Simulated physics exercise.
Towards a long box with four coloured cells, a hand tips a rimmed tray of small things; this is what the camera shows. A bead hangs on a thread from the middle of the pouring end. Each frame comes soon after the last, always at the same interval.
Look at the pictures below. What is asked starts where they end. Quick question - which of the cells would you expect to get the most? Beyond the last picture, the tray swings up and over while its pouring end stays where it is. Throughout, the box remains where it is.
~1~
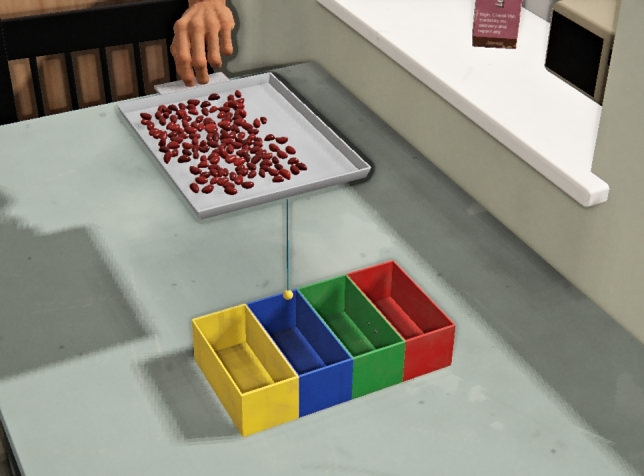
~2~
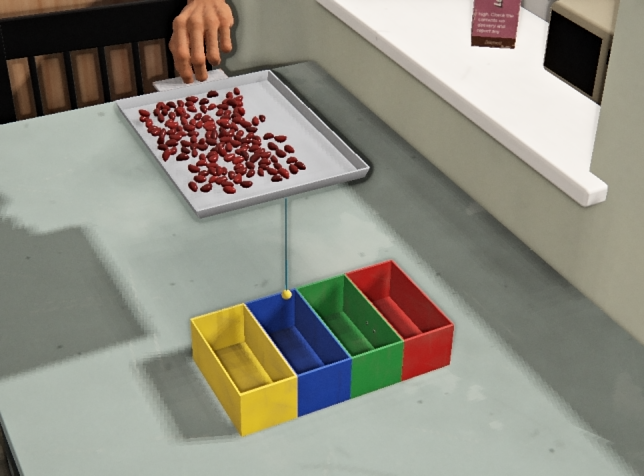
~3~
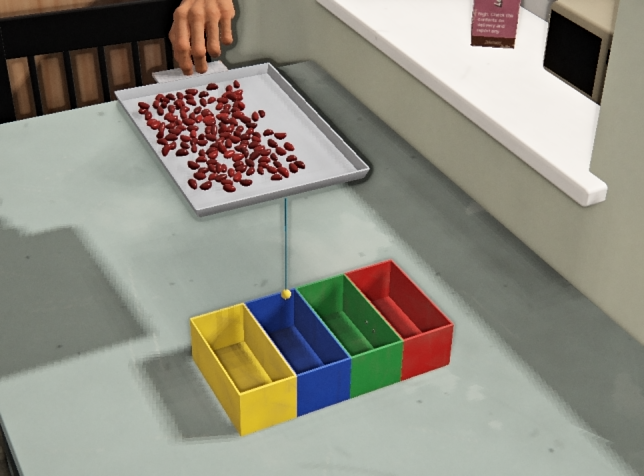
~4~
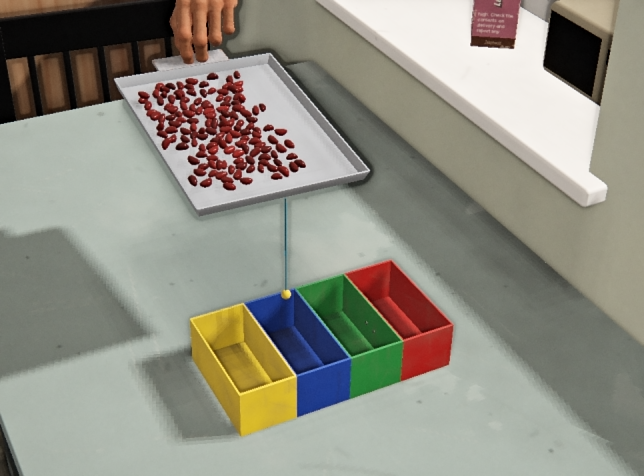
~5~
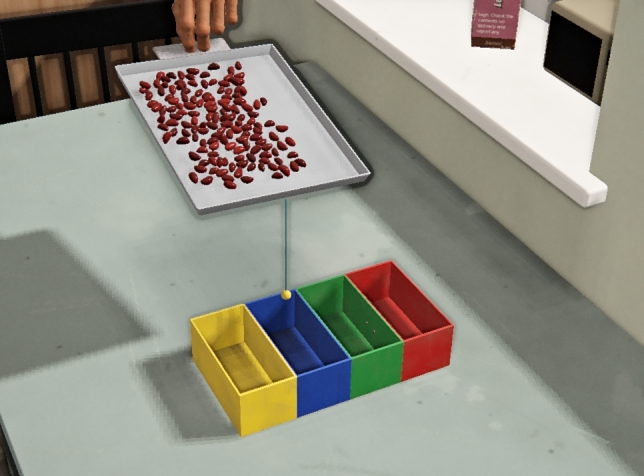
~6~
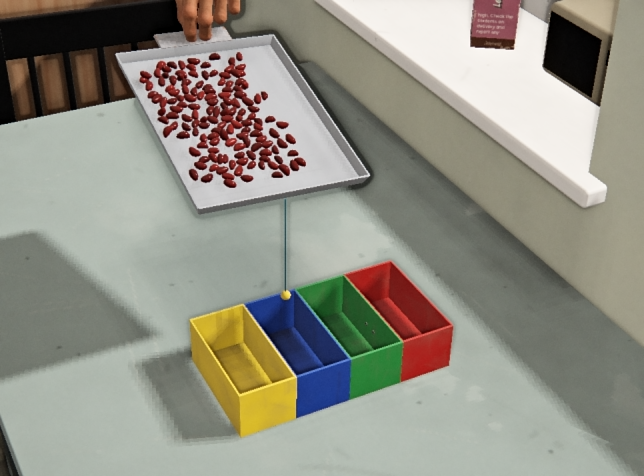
I would expect the green cell to get the most.
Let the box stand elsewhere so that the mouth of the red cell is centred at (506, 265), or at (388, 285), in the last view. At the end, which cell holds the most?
The cell in yellow, then that green cell.
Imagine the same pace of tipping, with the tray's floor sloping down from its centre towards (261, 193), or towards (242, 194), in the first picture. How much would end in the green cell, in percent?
About 10 %, then 0 %.
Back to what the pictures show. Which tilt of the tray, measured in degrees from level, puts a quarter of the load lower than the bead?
95°, roughly.
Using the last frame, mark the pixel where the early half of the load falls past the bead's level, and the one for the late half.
About (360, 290), and after that about (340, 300).
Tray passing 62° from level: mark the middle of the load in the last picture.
Around (300, 154).
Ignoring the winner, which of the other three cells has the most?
The answer is red.
Shortly afterwards, tray tipped steeply; all but a few on the tray; only a few in the green cell; only a few in the red cell; only a few falling or outside the box.
Next, tray tipped past a quarter turn; a little on the tray; near a quarter in the green cell; near a quarter in the red cell; a little in the blue cell; near a third falling or outside the box.
Some moments later, tray tipped past a quarter turn; near half in the green cell; near a third in the red cell; a little in the blue cell; only a few in the yellow cell; only a few falling or outside the box.
In the end, tray tipped past a quarter turn; near half in the green cell; near a third in the red cell; a little in the blue cell; only a few in the yellow cell; only a few outside the box.
